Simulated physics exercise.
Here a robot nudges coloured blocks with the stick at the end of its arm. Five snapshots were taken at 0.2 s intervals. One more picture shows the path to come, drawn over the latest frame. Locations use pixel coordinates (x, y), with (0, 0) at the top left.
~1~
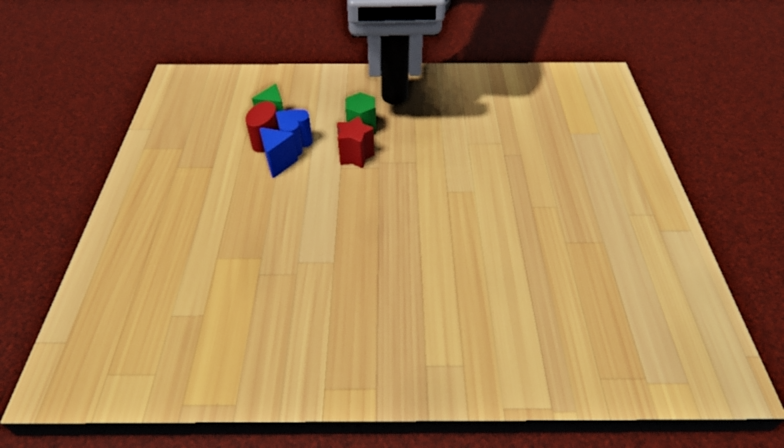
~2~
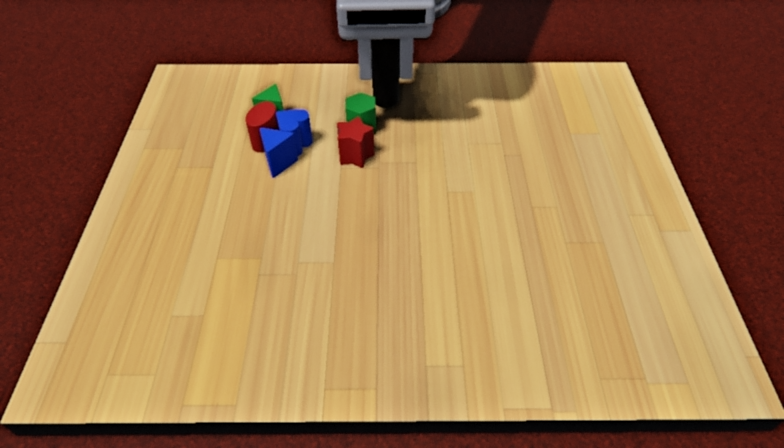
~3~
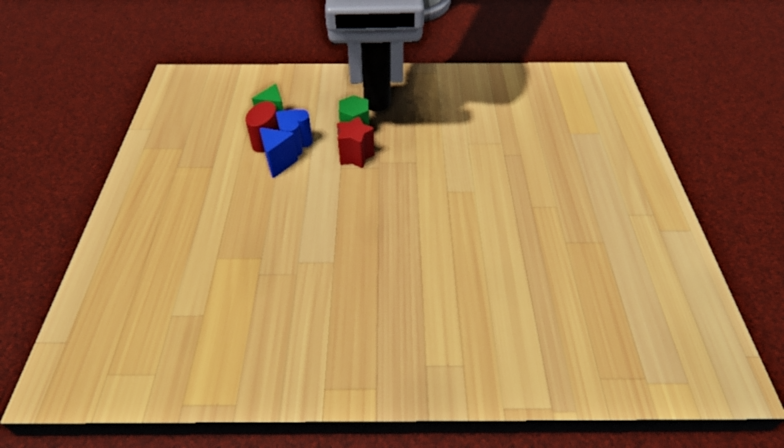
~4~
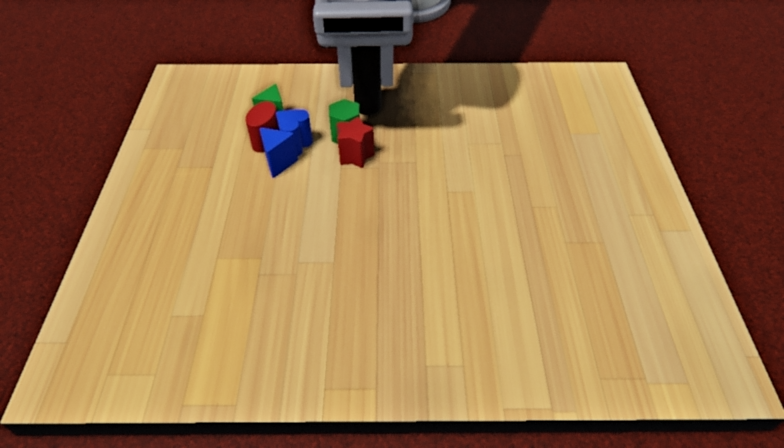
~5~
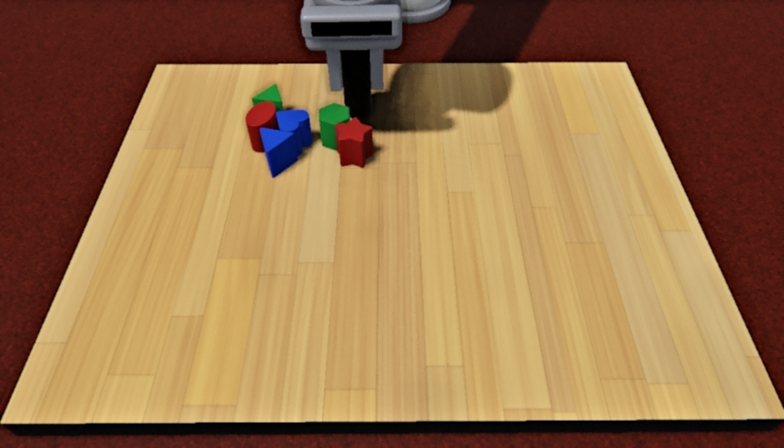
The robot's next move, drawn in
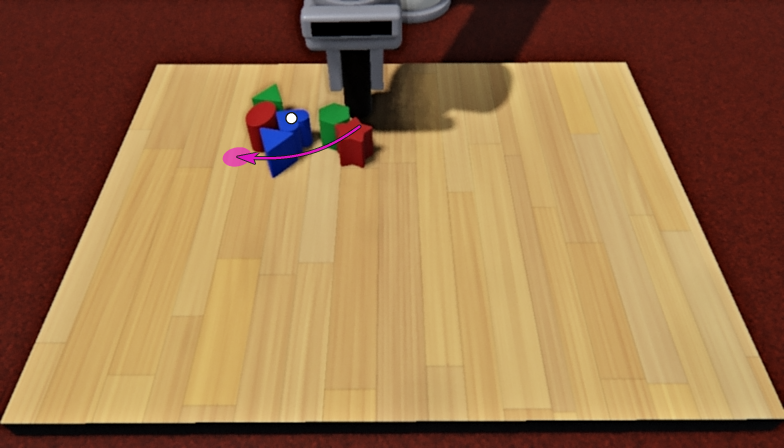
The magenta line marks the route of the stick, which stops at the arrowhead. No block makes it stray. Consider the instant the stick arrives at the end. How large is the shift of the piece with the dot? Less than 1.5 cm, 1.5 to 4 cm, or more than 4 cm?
I reckon it covers more than 4 cm.
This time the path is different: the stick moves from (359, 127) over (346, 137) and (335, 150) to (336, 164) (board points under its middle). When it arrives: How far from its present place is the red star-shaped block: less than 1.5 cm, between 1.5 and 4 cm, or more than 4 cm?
It moves a fair bit, 1.5 to 4 cm.
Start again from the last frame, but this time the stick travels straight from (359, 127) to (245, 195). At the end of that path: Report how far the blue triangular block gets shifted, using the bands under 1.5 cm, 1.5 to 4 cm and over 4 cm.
By the end of the path, it will have gone past 4 cm.
Drawn move, from (359, 127) via (326, 147) and (282, 158), ending at (237, 157); the dot is on the blue heart block.
What follows on the original path. One third of the way, stick at (324, 132); red oval at (247, 110), turned 15° anticlockwise; blue triangular block at (263, 141); blue heart block at (269, 120), turned 40° clockwise; green hexagon at (296, 131), turned 25° clockwise.
Two thirds of the way, stick at (279, 143); red oval at (236, 107), turned 20° clockwise; blue triangular block at (231, 154), turned 65° clockwise; blue heart block at (247, 122), turned 60° clockwise; green hexagon at (260, 149).
At the end, stick at (233, 142); red oval at (226, 98), turned 65° clockwise; blue triangular block at (224, 157), turned 60° clockwise; blue heart block at (213, 114), turned 110° clockwise; green hexagon at (254, 152), turned 20° anticlockwise.
